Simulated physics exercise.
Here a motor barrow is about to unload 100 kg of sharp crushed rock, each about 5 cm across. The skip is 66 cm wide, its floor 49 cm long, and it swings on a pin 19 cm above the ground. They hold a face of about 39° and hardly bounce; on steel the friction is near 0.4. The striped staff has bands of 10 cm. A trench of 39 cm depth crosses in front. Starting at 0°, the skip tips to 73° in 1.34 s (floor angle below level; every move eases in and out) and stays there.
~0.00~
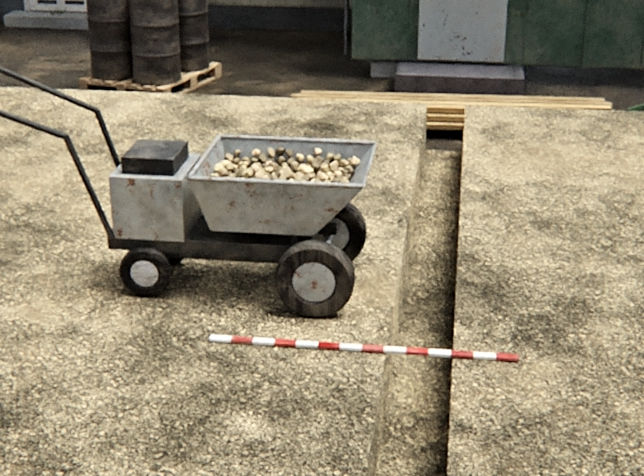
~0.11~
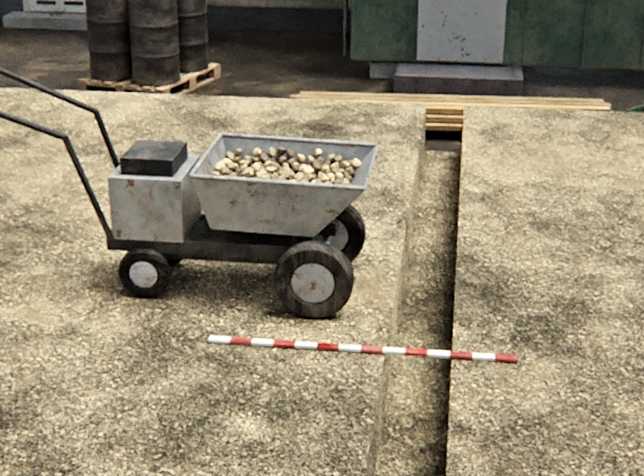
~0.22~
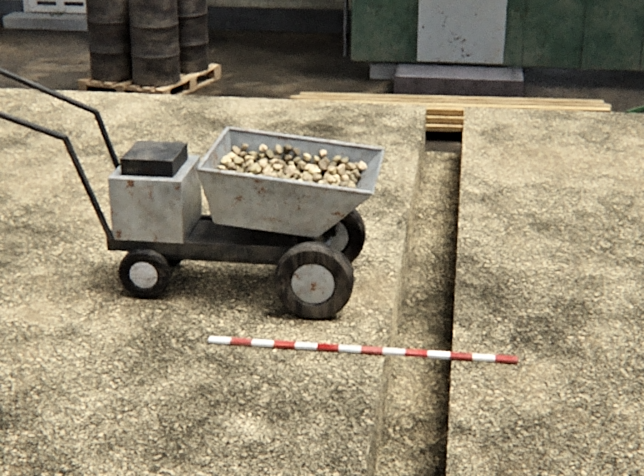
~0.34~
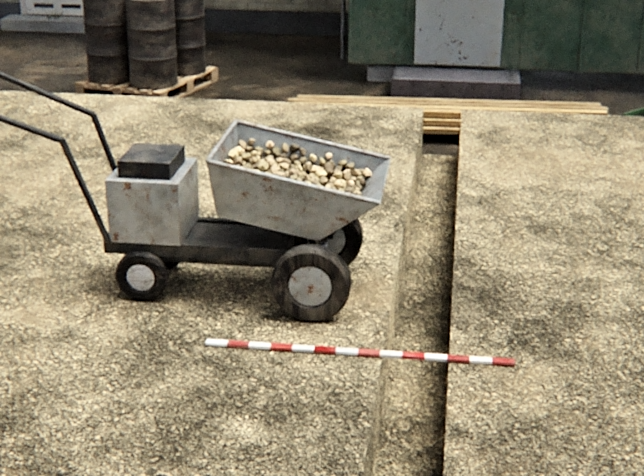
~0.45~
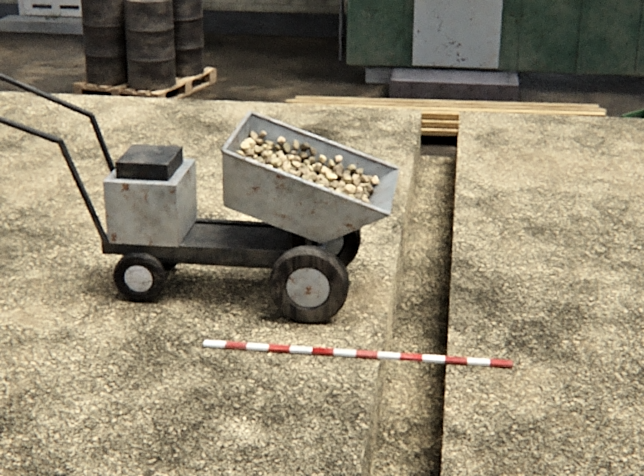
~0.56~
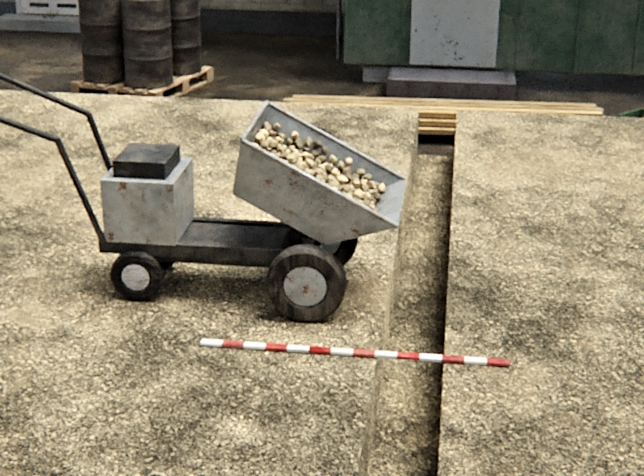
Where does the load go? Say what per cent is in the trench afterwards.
About 70 per cent.
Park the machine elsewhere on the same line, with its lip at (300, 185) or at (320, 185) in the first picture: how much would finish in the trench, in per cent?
First some 75, then 100 per cent.
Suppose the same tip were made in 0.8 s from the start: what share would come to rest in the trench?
It would be near 60 per cent.
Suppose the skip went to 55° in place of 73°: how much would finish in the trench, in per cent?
In that case some 5 per cent.
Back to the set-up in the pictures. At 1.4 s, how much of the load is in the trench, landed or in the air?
About 15 per cent by then.
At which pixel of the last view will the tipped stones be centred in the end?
Their middle is at about (432, 349).
After 1.0 s the floor is at 62°; 100 % in the skip; the foremost stones are at (415, 258).
After 1.4 s the floor is at 73°; 71 % in the skip, 17 % in the trench, 12 % past the trench; the foremost stones are at (490, 314).
After 1.8 s the floor is at 73°; 33 % in the skip, 35 % in the trench, 32 % past the trench; the foremost stones are at (544, 309).
After 3.7 s the floor is at 73°; 0 % in the skip, 70 % in the trench, 30 % past the trench; the foremost stones are at (564, 307).
